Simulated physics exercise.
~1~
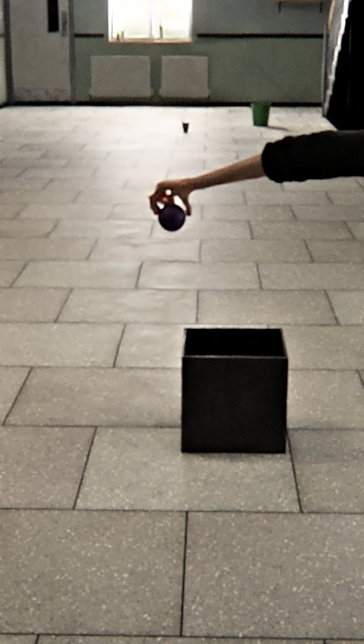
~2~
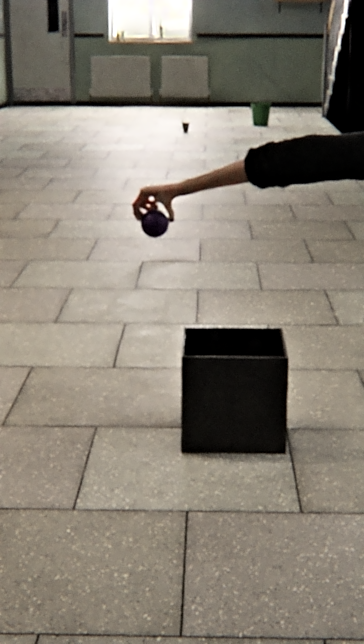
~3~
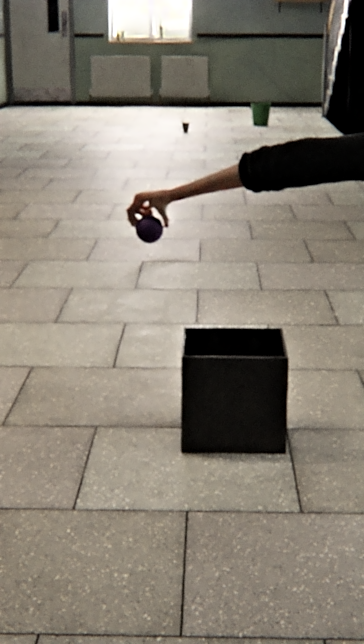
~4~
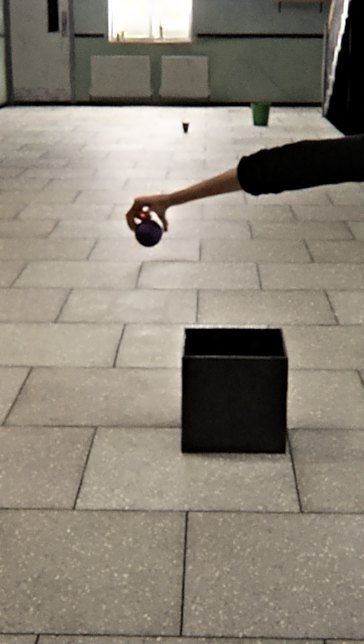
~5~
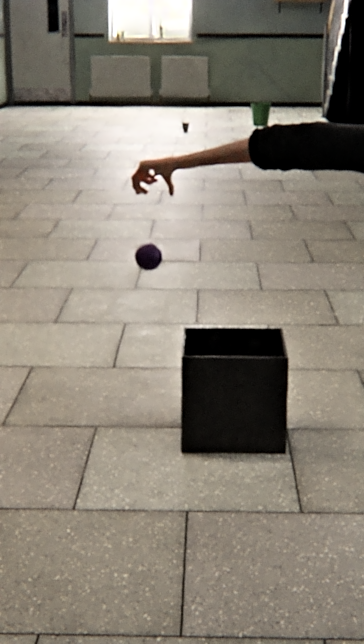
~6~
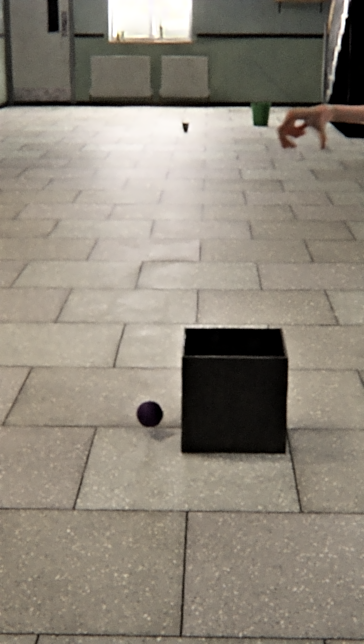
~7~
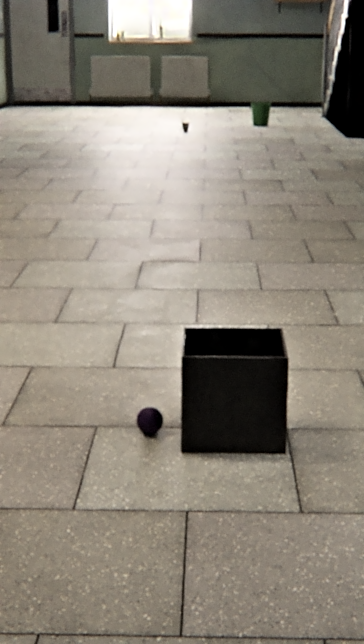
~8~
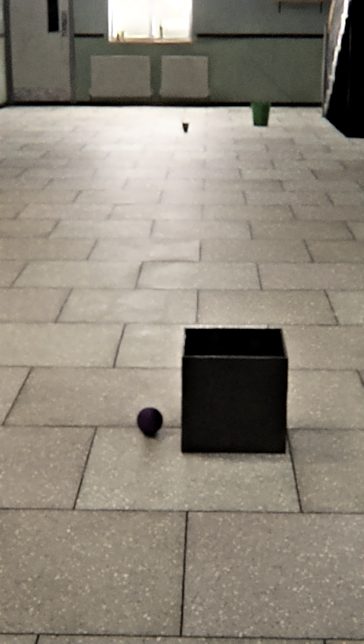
Hand holding a purple ball above the floor left of an open black box, releasing it and withdrawing, the ball landing beside the box.
